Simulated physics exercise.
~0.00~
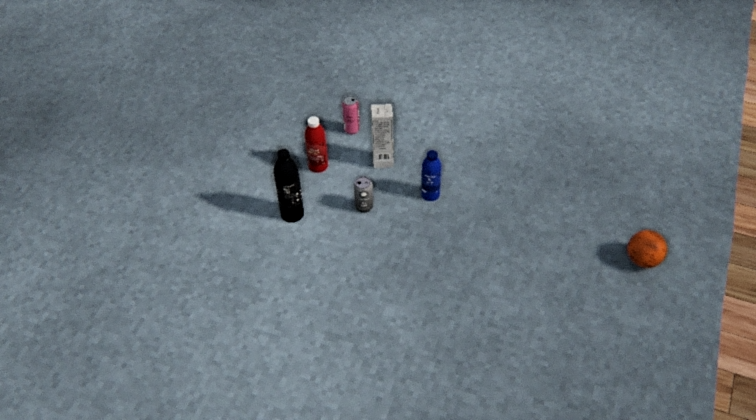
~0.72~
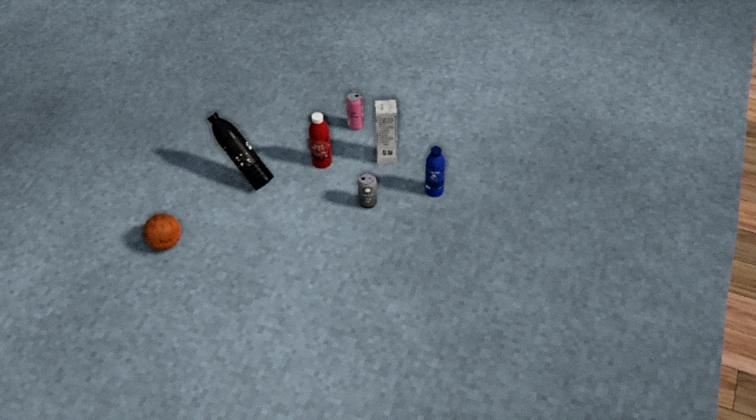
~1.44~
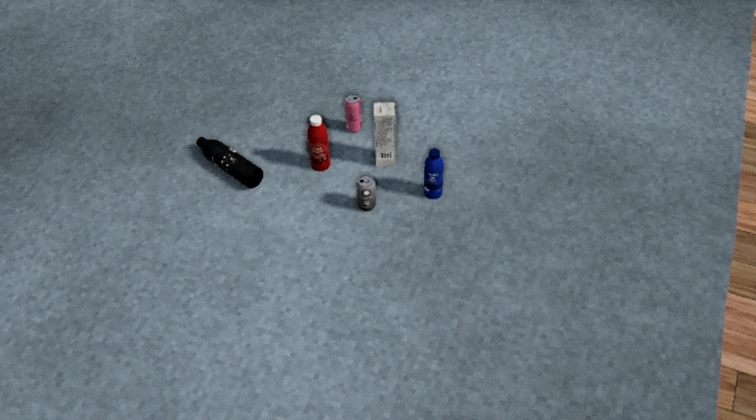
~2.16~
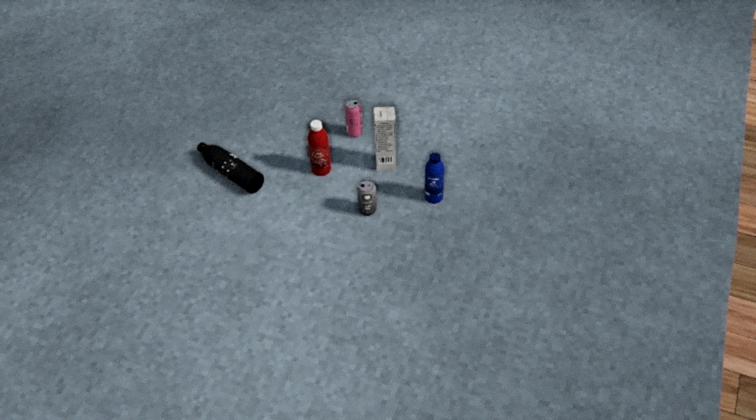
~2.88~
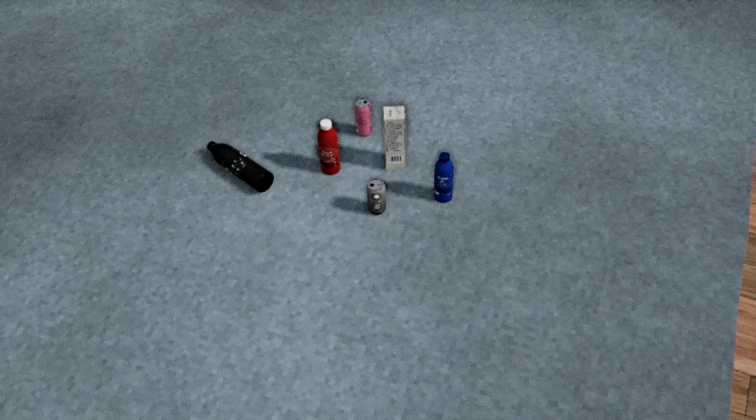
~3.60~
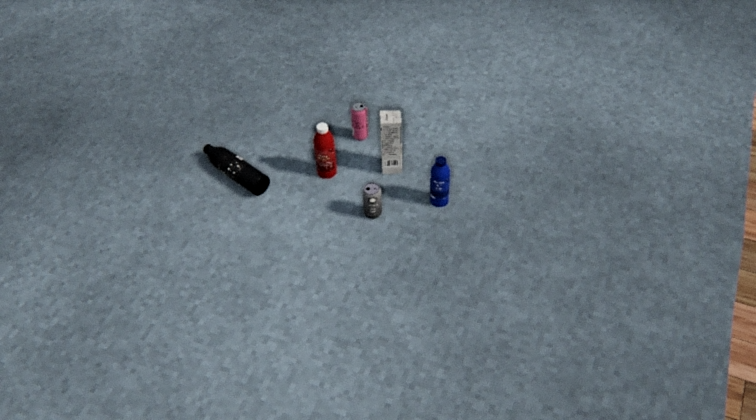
A blue-grey carpet, seen from above by a slightly swaying camera, fills the view, with a strip of wooden floor along the right edge. Standing near the middle are a black bottle on the left, a red bottle with a white cap, a pink can, a tall white carton, a grey can in front and a blue bottle on the right. An orange ball at the right travels left across the carpet, and the black bottle leans over to the left. The ball leaves view as the black bottle drops onto its side. It stays lying there, while the other five items remain upright.
